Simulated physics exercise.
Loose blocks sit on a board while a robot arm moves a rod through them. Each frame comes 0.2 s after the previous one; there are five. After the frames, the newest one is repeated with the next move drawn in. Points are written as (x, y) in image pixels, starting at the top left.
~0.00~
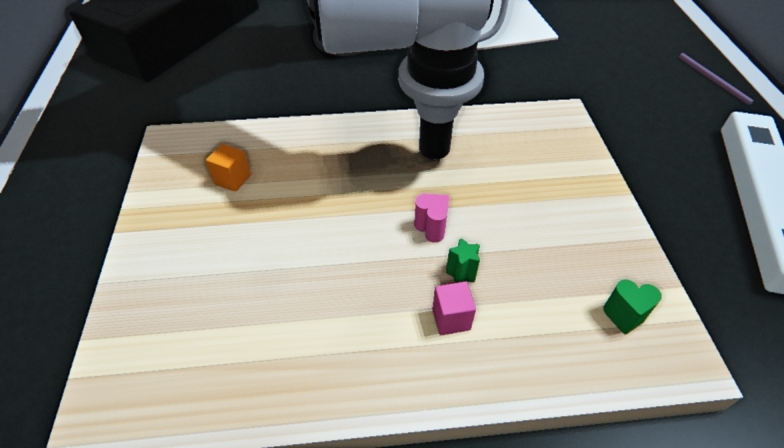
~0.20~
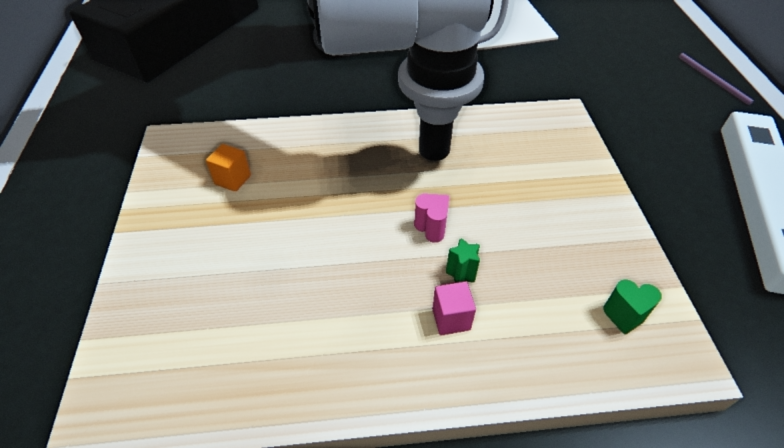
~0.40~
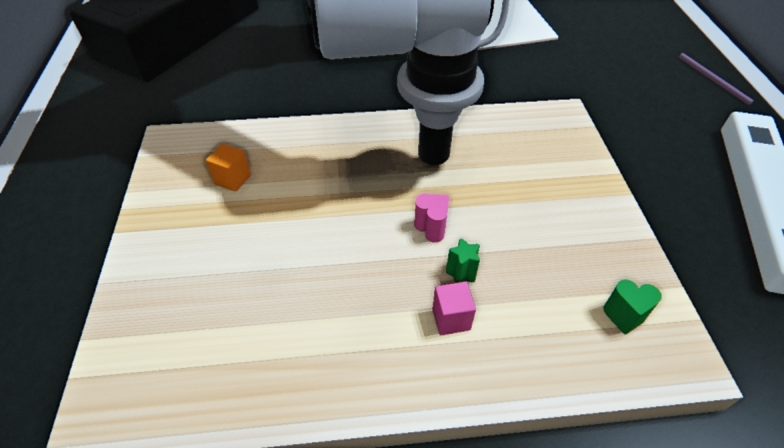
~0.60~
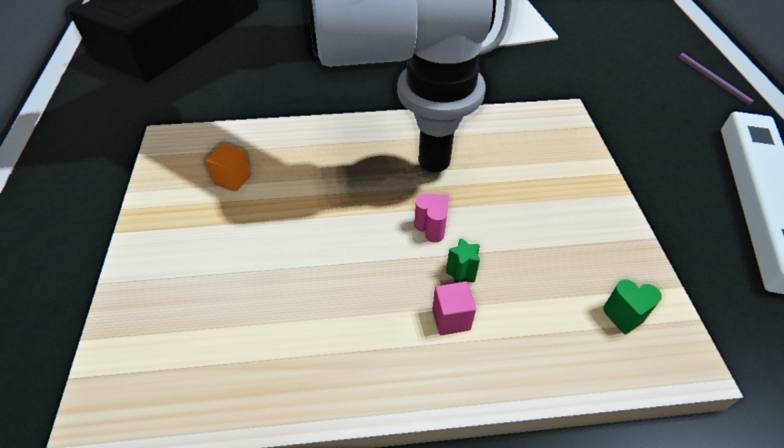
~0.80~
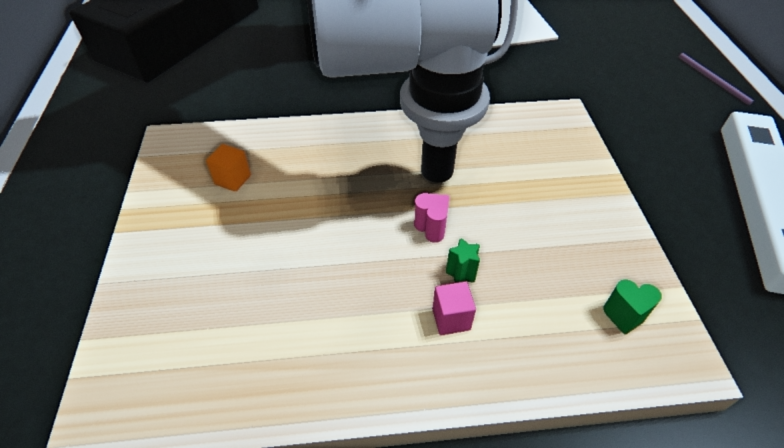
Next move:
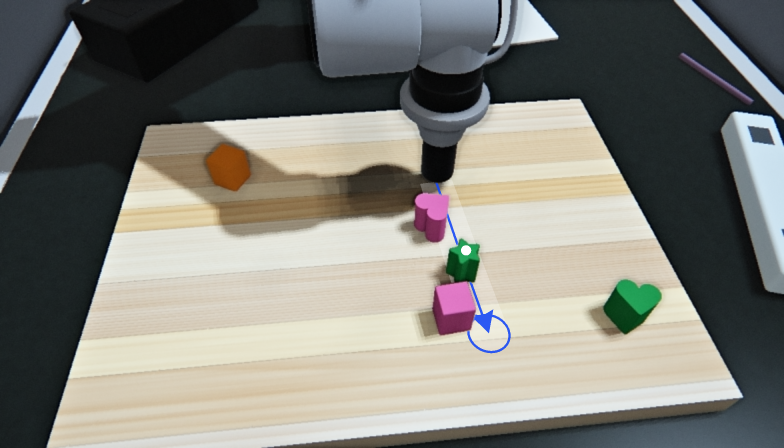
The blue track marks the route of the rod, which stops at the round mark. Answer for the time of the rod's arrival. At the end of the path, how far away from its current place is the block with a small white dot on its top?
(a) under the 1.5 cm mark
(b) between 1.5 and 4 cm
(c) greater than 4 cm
c (greater than 4 cm)
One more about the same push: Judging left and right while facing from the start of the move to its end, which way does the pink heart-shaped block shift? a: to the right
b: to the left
The correct letter is a.
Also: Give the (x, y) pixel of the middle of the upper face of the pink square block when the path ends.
My estimate: (457, 318).
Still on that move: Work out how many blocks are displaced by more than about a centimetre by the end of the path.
Three or more blocks move more than 1 cm.
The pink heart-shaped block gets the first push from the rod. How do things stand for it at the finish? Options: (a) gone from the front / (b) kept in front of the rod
I'll go with a - gone from the front.
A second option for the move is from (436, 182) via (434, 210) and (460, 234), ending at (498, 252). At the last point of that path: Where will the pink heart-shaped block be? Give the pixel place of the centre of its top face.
(440, 228)
The drawn path runs in a line from (436, 182) to (489, 333); the dot is on the green star block.
On the path given first. One third of the way, rod (452, 217); pink heart-shaped block (430, 218), turned 55° clockwise.
Two thirds of the way, rod (470, 266); pink heart-shaped block (428, 225), turned 75° clockwise; pink square block (457, 306), turned 35° clockwise; green star block (480, 283).
At the end, rod (491, 325); pink heart-shaped block (428, 225), turned 75° clockwise; pink square block (457, 318), turned 85° clockwise; green star block (510, 344), turned 40° anticlockwise.
